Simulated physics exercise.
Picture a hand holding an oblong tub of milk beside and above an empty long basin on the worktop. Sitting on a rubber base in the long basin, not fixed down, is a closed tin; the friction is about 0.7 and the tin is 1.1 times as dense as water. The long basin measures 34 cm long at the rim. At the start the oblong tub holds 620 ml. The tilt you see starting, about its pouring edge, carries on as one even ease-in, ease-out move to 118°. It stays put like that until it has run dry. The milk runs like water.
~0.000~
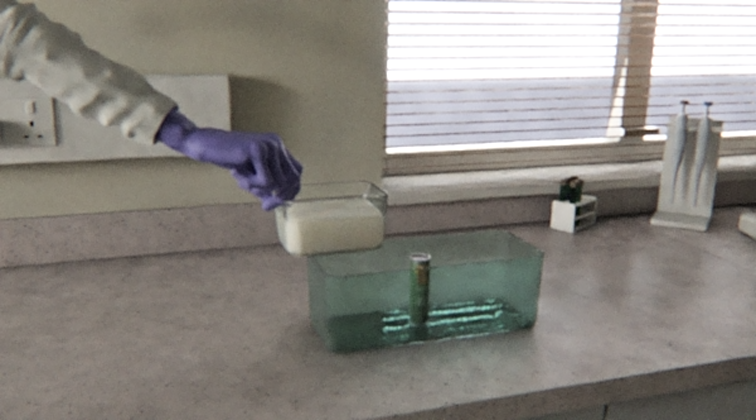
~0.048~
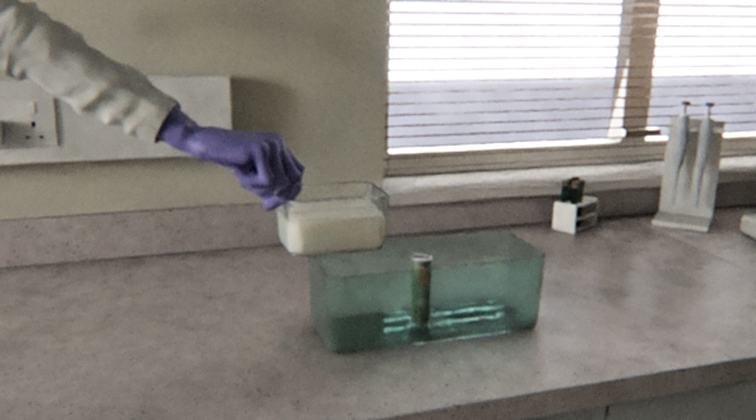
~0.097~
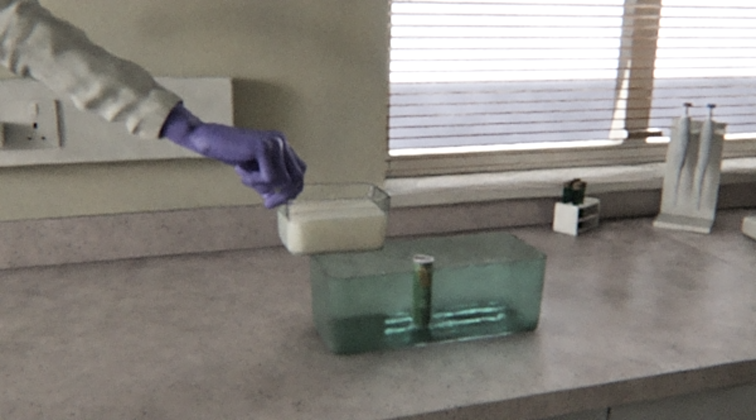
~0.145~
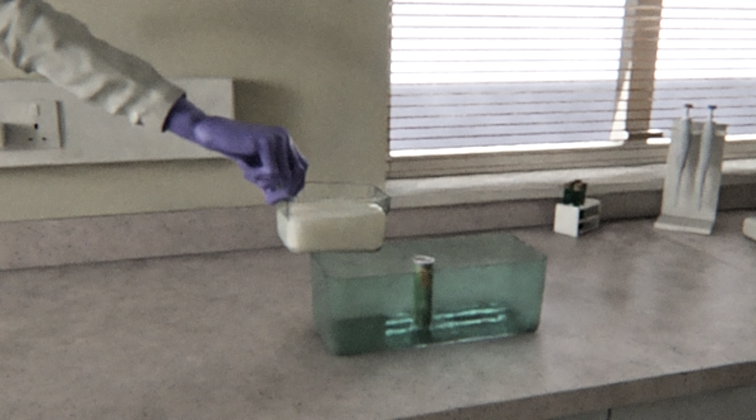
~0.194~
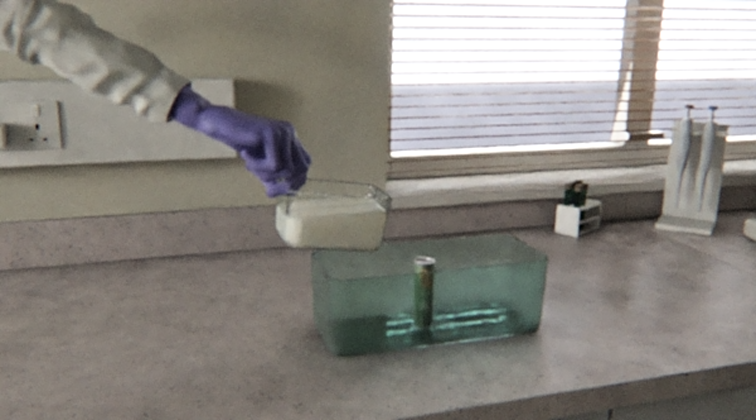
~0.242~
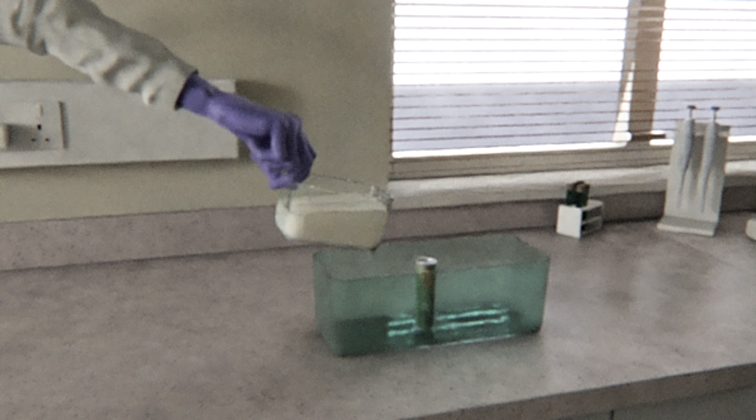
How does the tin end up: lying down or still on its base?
It ends up still on its base.
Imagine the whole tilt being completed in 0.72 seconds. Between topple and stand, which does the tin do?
The tin stays on its base.
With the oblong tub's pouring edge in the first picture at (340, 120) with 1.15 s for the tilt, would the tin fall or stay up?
Then the tin remains standing.
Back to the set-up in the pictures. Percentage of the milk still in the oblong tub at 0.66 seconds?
Roughly 56 per cent.
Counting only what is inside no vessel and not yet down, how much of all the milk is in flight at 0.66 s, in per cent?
My guess is roughly 36 %.
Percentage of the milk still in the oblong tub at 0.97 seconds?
Close to 6 percent of the whole amount.
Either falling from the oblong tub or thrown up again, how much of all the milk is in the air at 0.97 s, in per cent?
12 in a hundred, give or take.
Then, 0.66 s in, the tilt is 73° and 55 per cent is still to pour; the tin stands where it began.
Then, 0.97 s in, the tilt is 111° and 6 per cent is still to pour; the tin stands where it began.
Then, 1.30 s in, the tilt is 118° and 0 per cent is still to pour; the tin stands where it began.
Then, 1.65 s in, the tilt is 118° and 0 per cent is still to pour; the tin stands where it began.
Finally, the tin stands where it began.
